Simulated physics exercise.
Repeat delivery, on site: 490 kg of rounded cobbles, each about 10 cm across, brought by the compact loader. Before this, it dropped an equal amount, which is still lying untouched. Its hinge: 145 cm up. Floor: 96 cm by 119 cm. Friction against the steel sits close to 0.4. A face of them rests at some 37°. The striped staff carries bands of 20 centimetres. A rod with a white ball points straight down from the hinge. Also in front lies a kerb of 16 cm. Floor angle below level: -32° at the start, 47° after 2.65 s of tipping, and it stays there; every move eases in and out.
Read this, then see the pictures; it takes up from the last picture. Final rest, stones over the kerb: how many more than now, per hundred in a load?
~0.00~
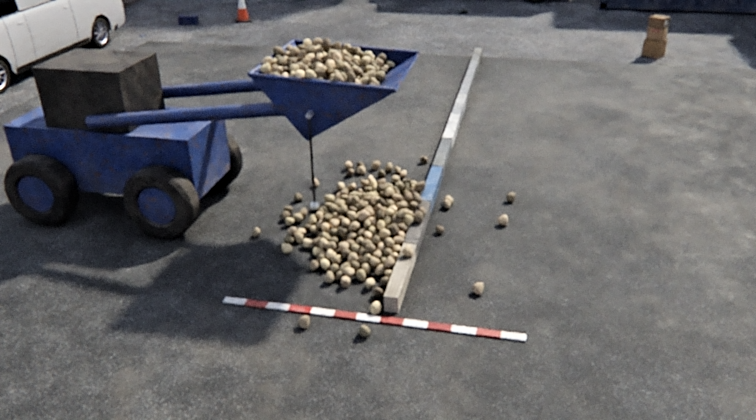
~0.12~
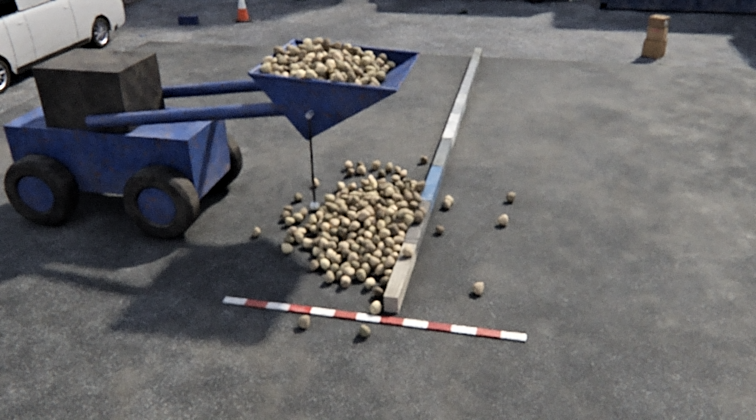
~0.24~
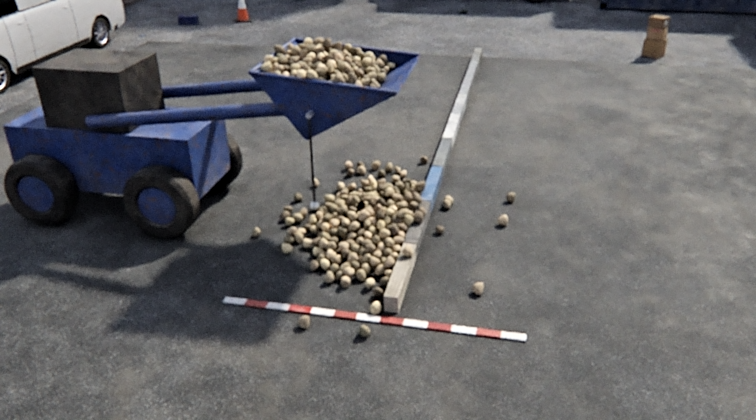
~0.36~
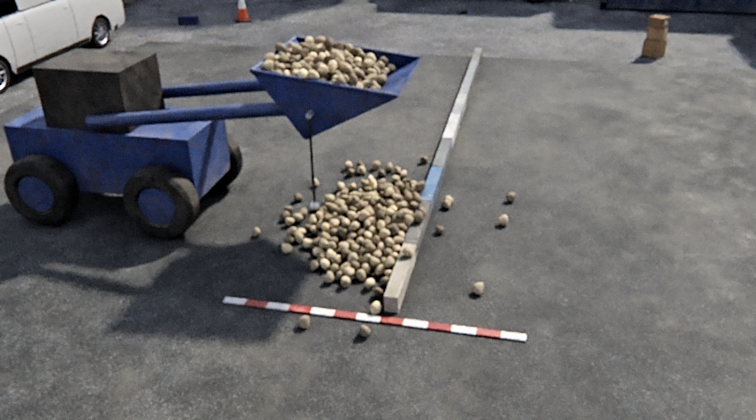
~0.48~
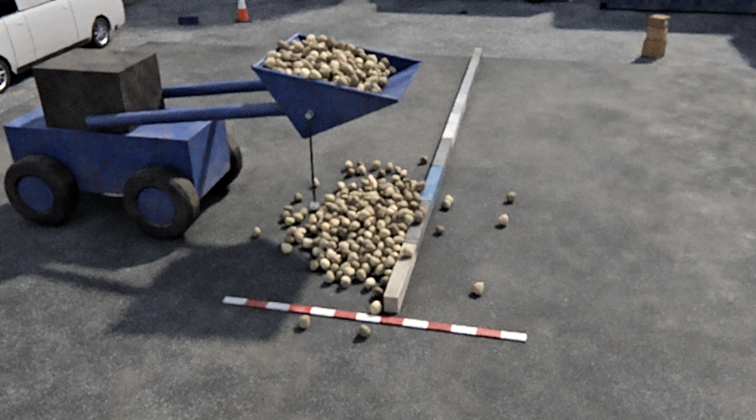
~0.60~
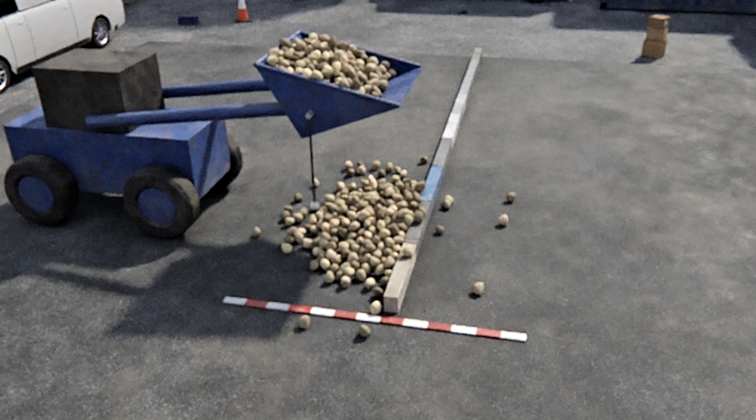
67 per hundred.
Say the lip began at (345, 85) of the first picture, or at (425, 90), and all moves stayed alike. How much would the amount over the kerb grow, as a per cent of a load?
The first would add some 15 per cent and the second some 95 per cent.
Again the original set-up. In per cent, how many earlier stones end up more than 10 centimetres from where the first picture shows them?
I'd put it at about 5 per cent.
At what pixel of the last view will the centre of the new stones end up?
Around (444, 226) in the last picture.
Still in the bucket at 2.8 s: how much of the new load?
It still holds about 0 per cent.
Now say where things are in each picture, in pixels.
In the first frame, lip at (396, 90), floor tilted -32°, highest stones at (307, 49). The earlier load is highest near (383, 207), 26 cm above ground level, 98 % on this side of the kerb, 2 % over the kerb.
In the second frame, lip at (396, 91), floor tilted -32°, highest stones at (307, 49); the stones move at 0.0 m/s on average.
In the third frame, lip at (396, 93), floor tilted -30°, highest stones at (308, 48); the stones move at 0.1 m/s on average.
In the fourth frame, lip at (397, 96), floor tilted -28°, highest stones at (307, 47); the stones move at 0.1 m/s on average.
In the fifth frame, the bucket is at -25°, its lip at (398, 101); the top of the load is at (309, 45); the stones move at 0.1 m/s on average.
In the sixth frame, the bucket is at -22°, its lip at (399, 106); the top of the load is at (306, 44); the stones move at 0.1 m/s on average.
After 2.0 s the floor is at 35°; in per cent of one load, 69 in the bucket, 125 on this side of the kerb, 6 over the kerb; the foremost stones are at (465, 234).
After 2.8 s the floor is at 47°; in per cent of one load, 0 in the bucket, 140 on this side of the kerb, 60 over the kerb; the foremost stones are at (548, 238).
After 3.1 s the floor is at 47°; in per cent of one load, 0 in the bucket, 133 on this side of the kerb, 67 over the kerb; the foremost stones are at (578, 246).
After 5.9 s the floor is at 47°; in per cent of one load, 0 in the bucket, 131 on this side of the kerb, 69 over the kerb; the foremost stones are at (591, 244). Net gain over the kerb, 67.
